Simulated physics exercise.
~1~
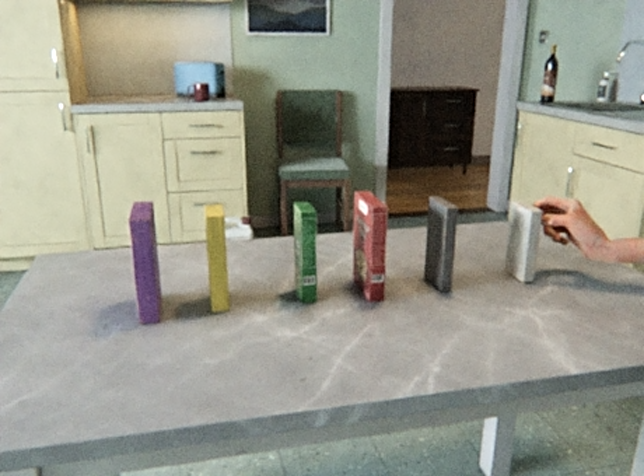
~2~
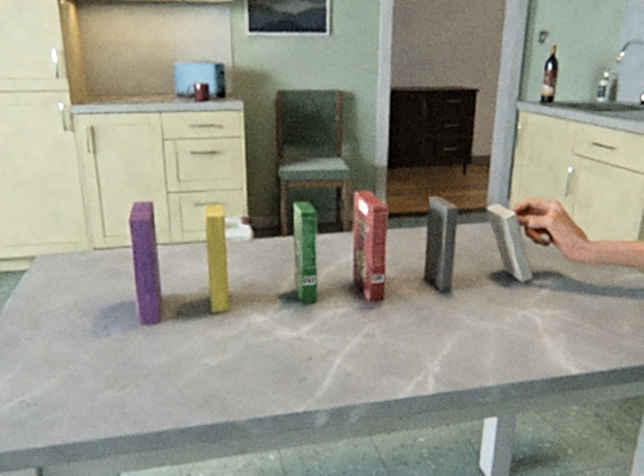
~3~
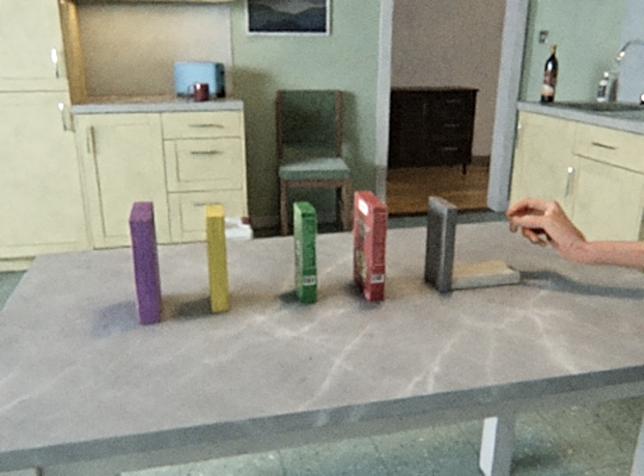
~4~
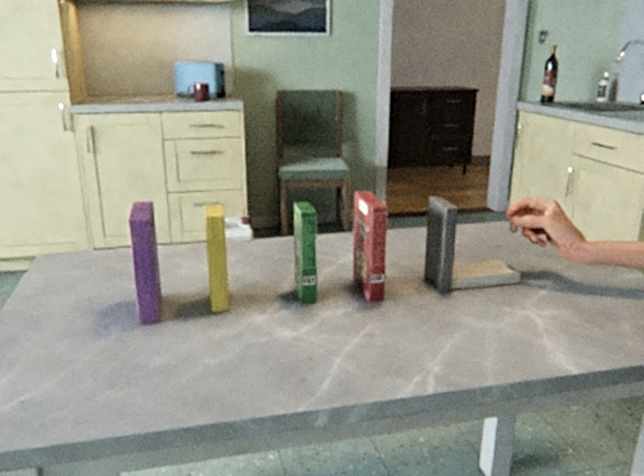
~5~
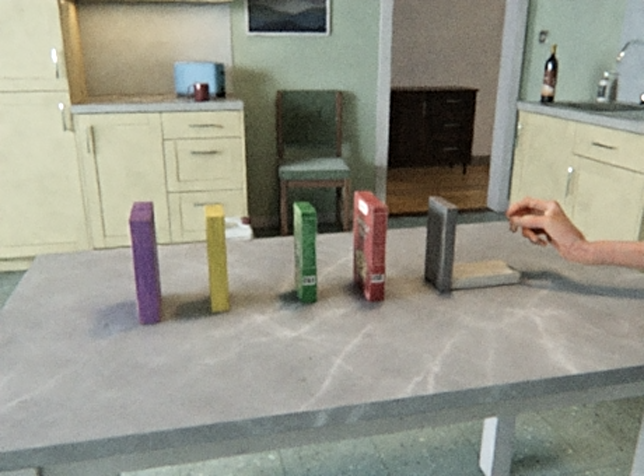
The footage shows a hand tipping the white block at the right end of a spaced row on a grey tabletop; it falls left and lies flat beside the grey board, which stays upright, as do the red and green packets and the yellow and purple blocks.
